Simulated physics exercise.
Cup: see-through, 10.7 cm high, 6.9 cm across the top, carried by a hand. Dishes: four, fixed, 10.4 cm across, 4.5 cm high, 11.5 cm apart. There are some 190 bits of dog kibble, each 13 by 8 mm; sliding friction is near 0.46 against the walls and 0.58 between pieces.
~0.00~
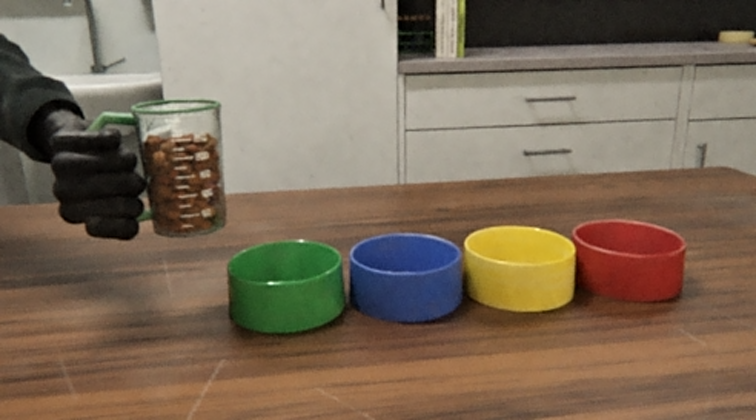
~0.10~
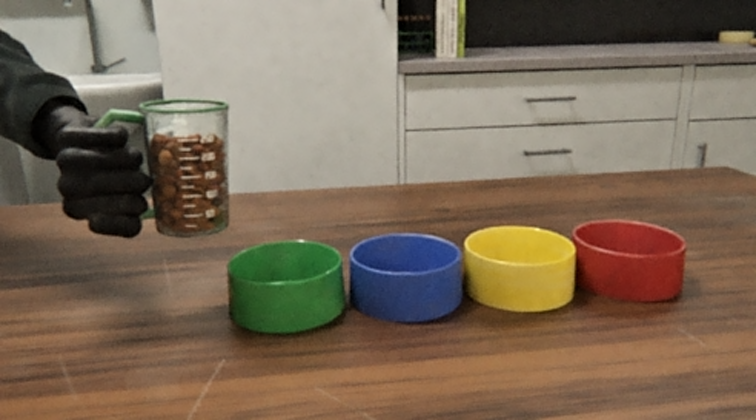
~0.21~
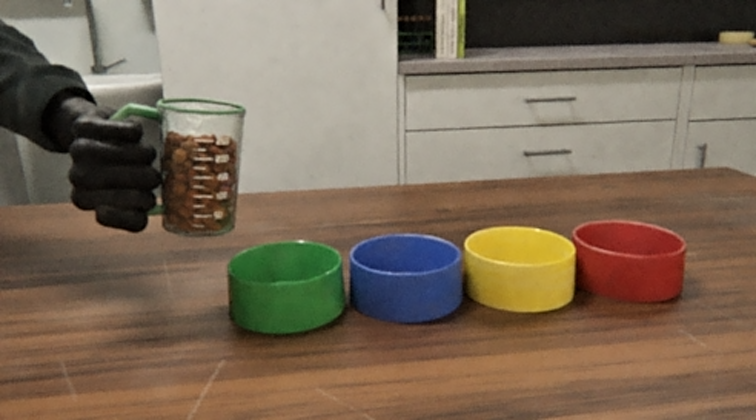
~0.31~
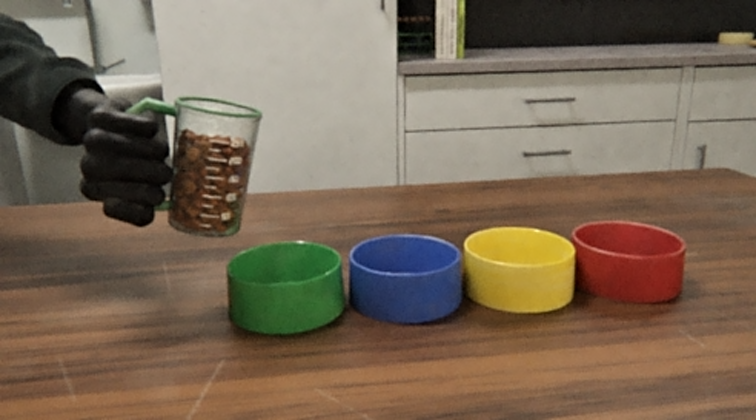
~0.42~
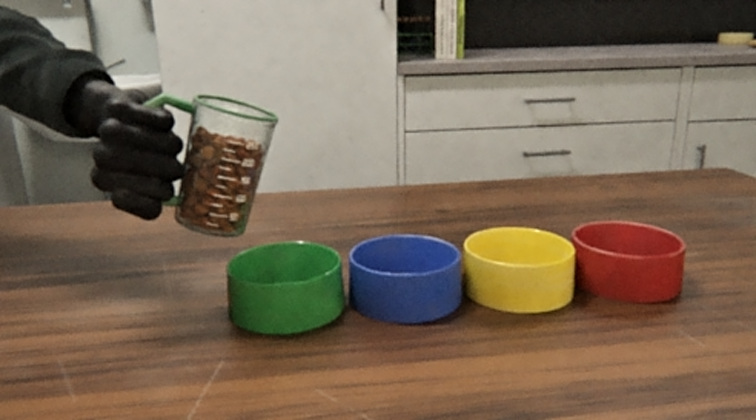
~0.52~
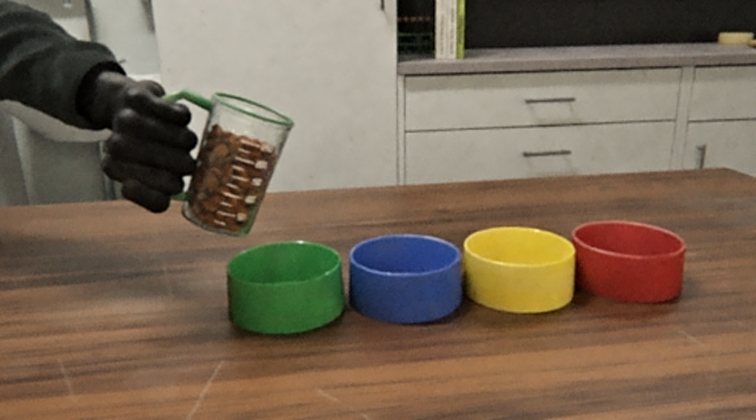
A see-through measuring cup of brown dog kibble, held by a dark-gloved hand, moves slightly right above a wooden table, gradually tilting rightward beside a row of green, blue, yellow and red dishes that stay still.
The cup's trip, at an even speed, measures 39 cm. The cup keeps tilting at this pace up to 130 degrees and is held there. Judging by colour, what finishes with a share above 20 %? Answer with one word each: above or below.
Red below, blue below, green below, yellow above, counter below.
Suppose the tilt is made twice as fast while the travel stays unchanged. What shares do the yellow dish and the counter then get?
Then yellow would get 0 and the counter 0.
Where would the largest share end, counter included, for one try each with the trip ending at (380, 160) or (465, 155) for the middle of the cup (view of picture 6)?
Blue, then yellow.
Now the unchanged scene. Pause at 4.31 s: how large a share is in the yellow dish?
I'd say around 100 per cent.
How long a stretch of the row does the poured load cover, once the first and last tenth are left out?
That stretch comes to around 6 cm.
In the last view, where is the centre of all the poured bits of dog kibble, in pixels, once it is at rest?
When it all comes to rest, the middle is near (526, 268).
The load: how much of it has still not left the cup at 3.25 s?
Near 0 per cent of the load.
Then, at 2.16 s, tilt 103 degrees; cup holds 100 %.
After 3.25 s, tilt 130 degrees; cup holds 0 %, yellow 100 %.
Then, at 4.31 s, tilt 130 degrees; cup holds 0 %, yellow 100 %.
At rest (4.6 s), red 0 %, blue 0 %, green 0 %, yellow 100 %, counter 0 %.
